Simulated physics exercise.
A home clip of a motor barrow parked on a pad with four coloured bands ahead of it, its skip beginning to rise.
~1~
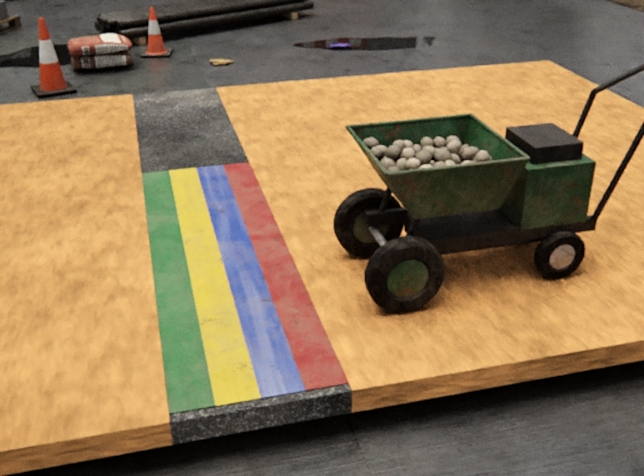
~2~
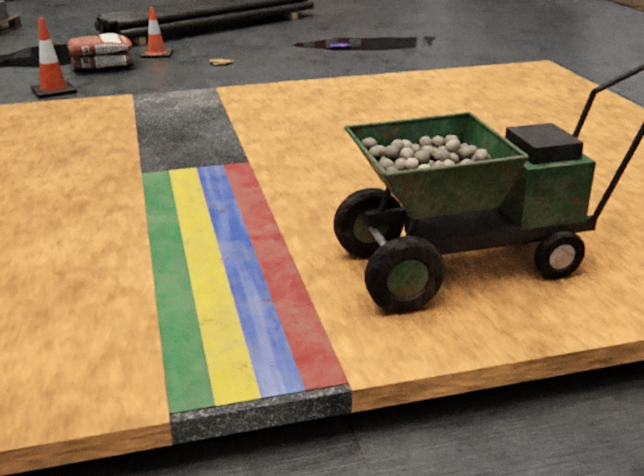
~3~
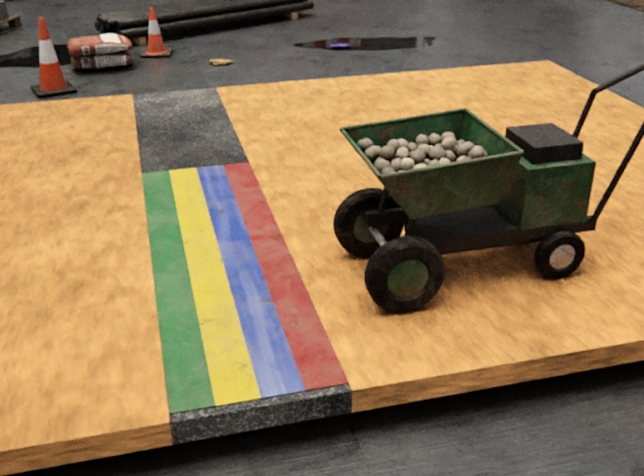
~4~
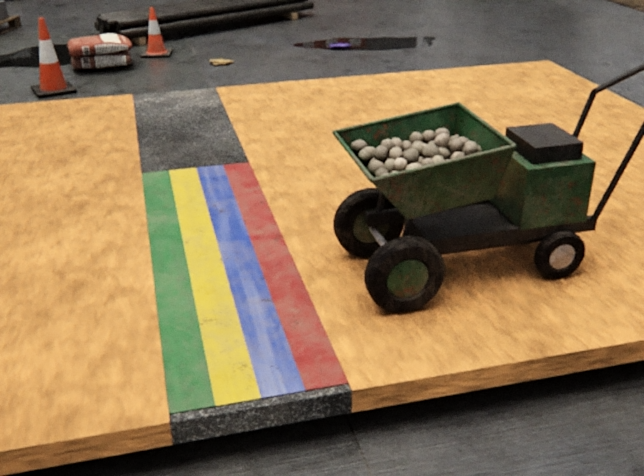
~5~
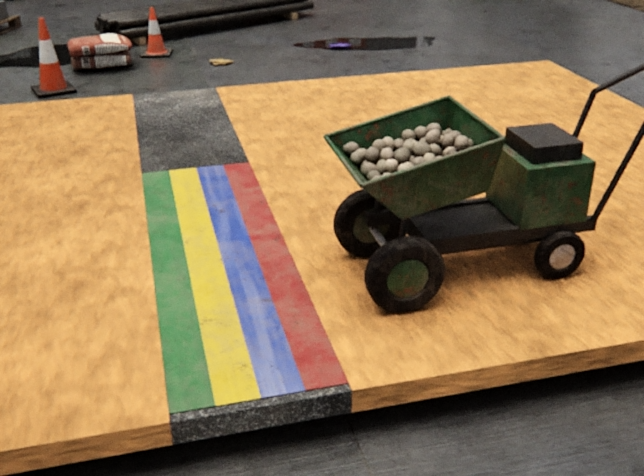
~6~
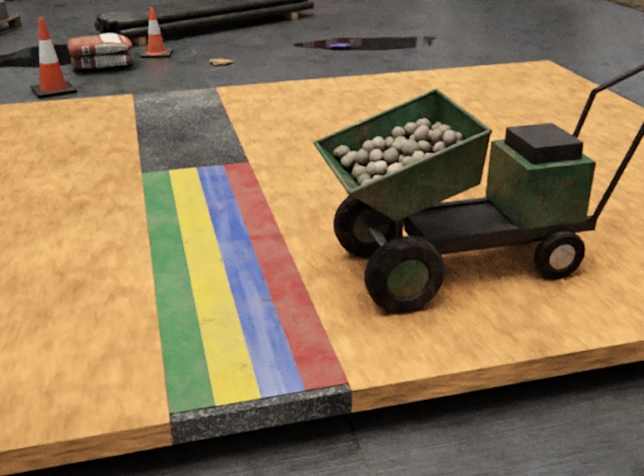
A green motor barrow loaded with river pebbles stood still on a pad beside green, yellow, blue and red bands, while its skip slowly tilted forward to the left, the pebbles still inside.
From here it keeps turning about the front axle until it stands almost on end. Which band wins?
Most lies over the blue band.
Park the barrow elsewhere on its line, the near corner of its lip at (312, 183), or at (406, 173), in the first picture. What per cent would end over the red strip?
First some 0, then 30 per cent.
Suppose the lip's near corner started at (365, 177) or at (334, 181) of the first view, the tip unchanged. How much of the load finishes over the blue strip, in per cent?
About 30 and 10 per cent.
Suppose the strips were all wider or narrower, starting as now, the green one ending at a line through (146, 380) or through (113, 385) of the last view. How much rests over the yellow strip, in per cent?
Roughly 30 per cent, and 20 per cent.
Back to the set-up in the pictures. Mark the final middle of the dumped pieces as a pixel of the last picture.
Near (239, 297).
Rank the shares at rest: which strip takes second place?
In second place: That yellow strip.
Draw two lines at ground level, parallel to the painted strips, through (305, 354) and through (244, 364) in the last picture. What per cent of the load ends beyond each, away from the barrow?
In turn 90 and 40 in a hundred.
Shortly afterwards, skip tipped steeply; the whole lot in the skip.
Next, skip tipped right over; the bulk in the skip; only a few over the red strip; a little over the blue strip; only a few over the yellow strip.
Some moments later, skip tipped right over; near a quarter in the skip; a little over the red strip; near a third over the blue strip; near a quarter over the yellow strip; a little over the green strip; only a few off the paint.
In the end, skip tipped right over; only a few in the skip; a little over the red strip; near a third over the blue strip; near a quarter over the yellow strip; a little over the green strip; only a few off the paint.
